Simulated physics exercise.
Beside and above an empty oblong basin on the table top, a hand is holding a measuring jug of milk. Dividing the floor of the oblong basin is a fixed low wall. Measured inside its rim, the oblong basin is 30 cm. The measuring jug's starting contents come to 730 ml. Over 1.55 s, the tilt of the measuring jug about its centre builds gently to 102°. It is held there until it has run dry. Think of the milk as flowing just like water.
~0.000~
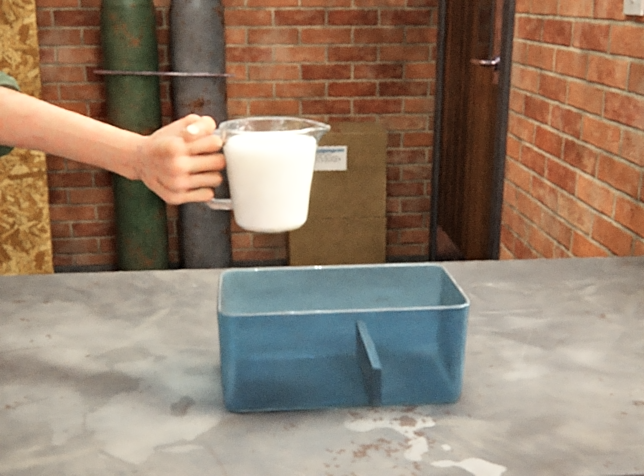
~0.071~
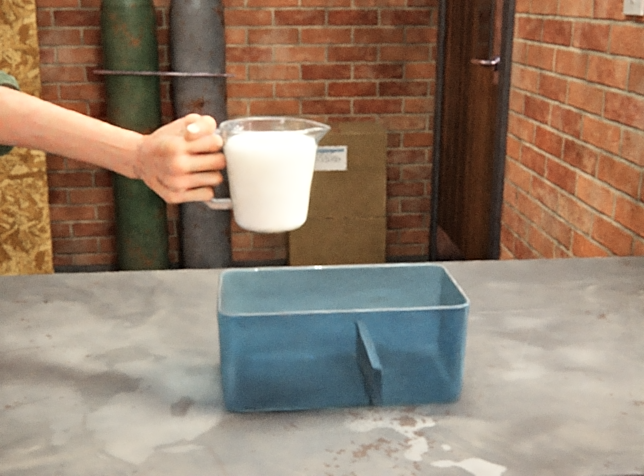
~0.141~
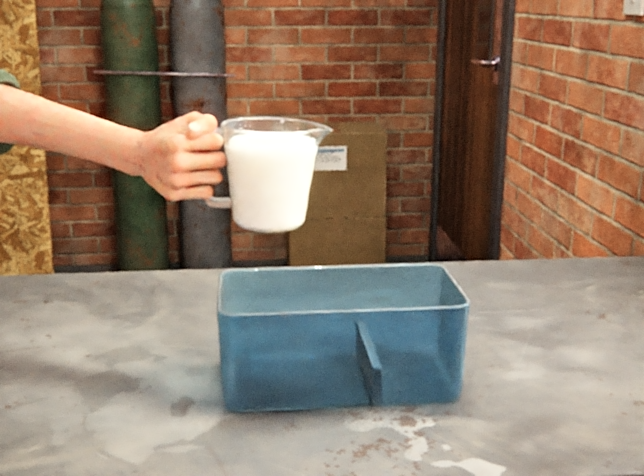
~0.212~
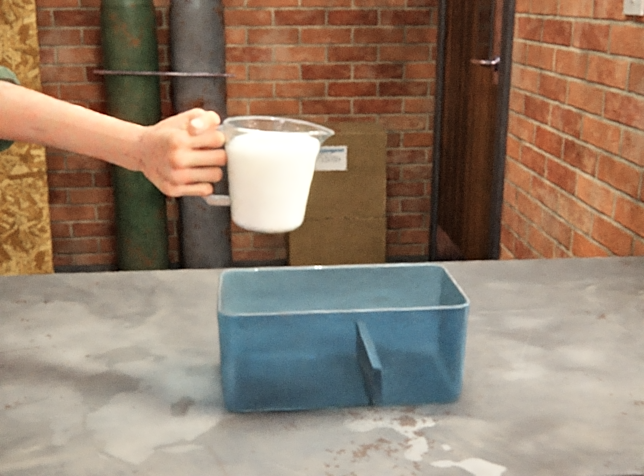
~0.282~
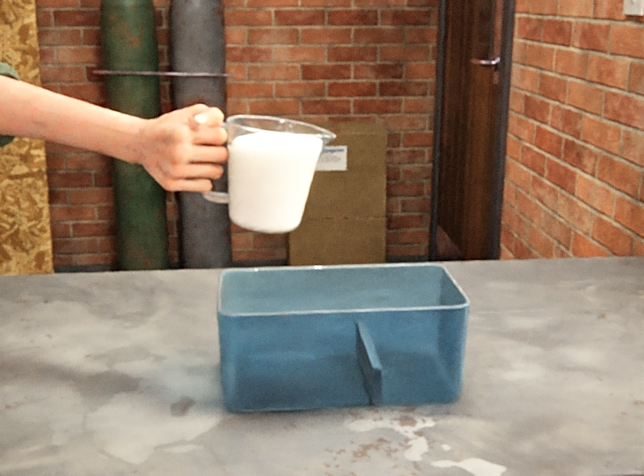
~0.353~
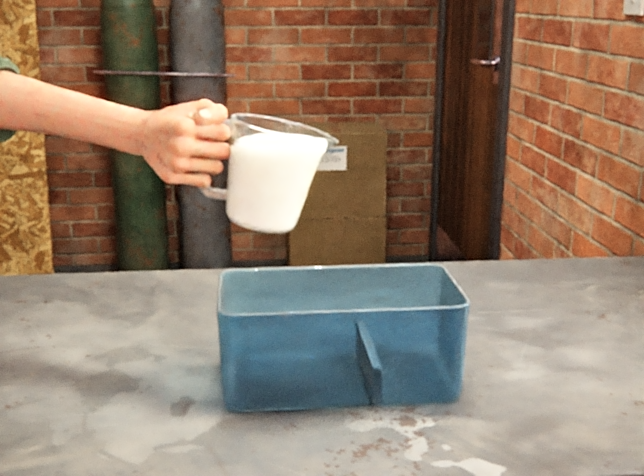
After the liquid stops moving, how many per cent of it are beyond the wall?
About 80 per cent.
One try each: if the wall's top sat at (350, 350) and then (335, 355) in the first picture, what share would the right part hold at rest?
The first try gives 90 percent and the second 90 percent.
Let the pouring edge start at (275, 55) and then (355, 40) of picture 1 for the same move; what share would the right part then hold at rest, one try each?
Try 1: Approx. 30 %; try 2: Approx. 70 %.
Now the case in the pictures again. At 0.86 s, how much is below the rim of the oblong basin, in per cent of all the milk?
About 8 per cent.
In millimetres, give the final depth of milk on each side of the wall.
Roughly 4 mm on the left side and 36 mm on the right side.
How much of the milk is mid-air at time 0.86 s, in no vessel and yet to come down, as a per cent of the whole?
Estimate: About 16 % of all of it.
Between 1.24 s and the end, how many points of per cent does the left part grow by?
I'd put it at some 16 percent.
Then, 0.86 s in, the tilt is 60° and 76 per cent is still to pour, 0 is left of the wall and 8 right of it.
Then, 1.24 s in, the tilt is 92° and 23 per cent is still to pour, 3 is left of the wall and 58 right of it.
Then, 1.63 s in, the tilt is 102° and 1 per cent is still to pour, 17 is left of the wall and 80 right of it.
Then, 2.05 s in, the tilt is 102° and 0 per cent is still to pour, 19 is left of the wall and 80 right of it.
Finally, 19 per cent lies left of the wall, 80 right of it and 1 outside.
